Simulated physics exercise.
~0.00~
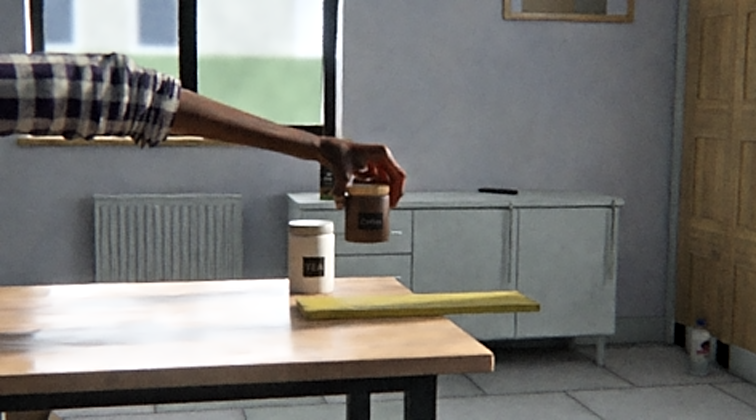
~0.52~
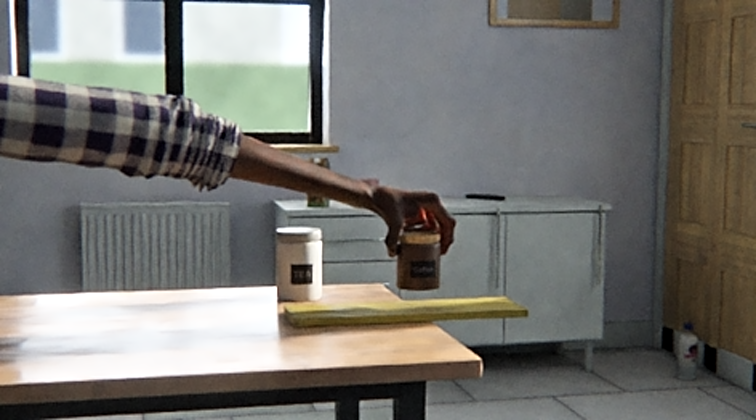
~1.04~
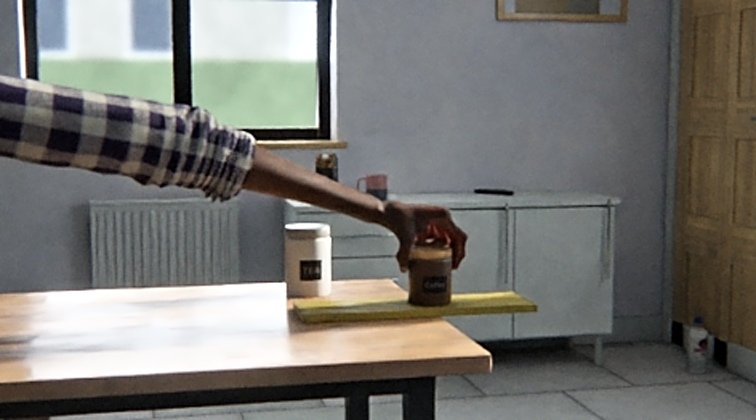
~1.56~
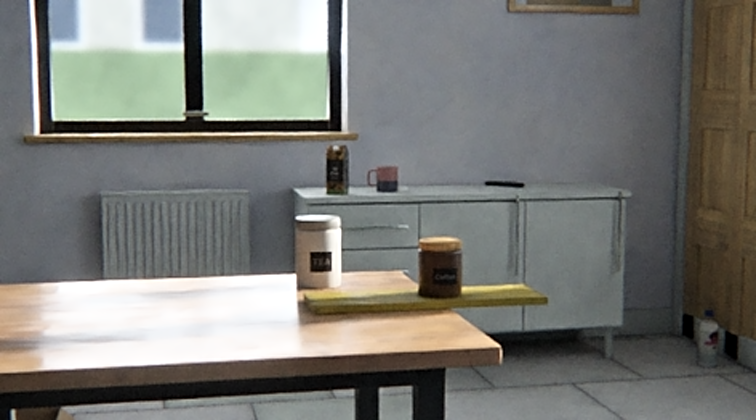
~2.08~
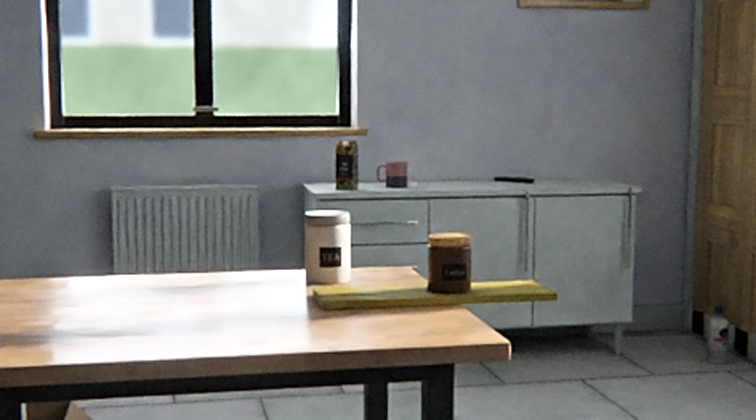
The footage shows a hand in a checked sleeve lowering a brown jar onto a yellow board that juts over a table's end, to the right of a white jar. The hand lets go and withdraws, and the board stays balanced with the brown jar upright on it.
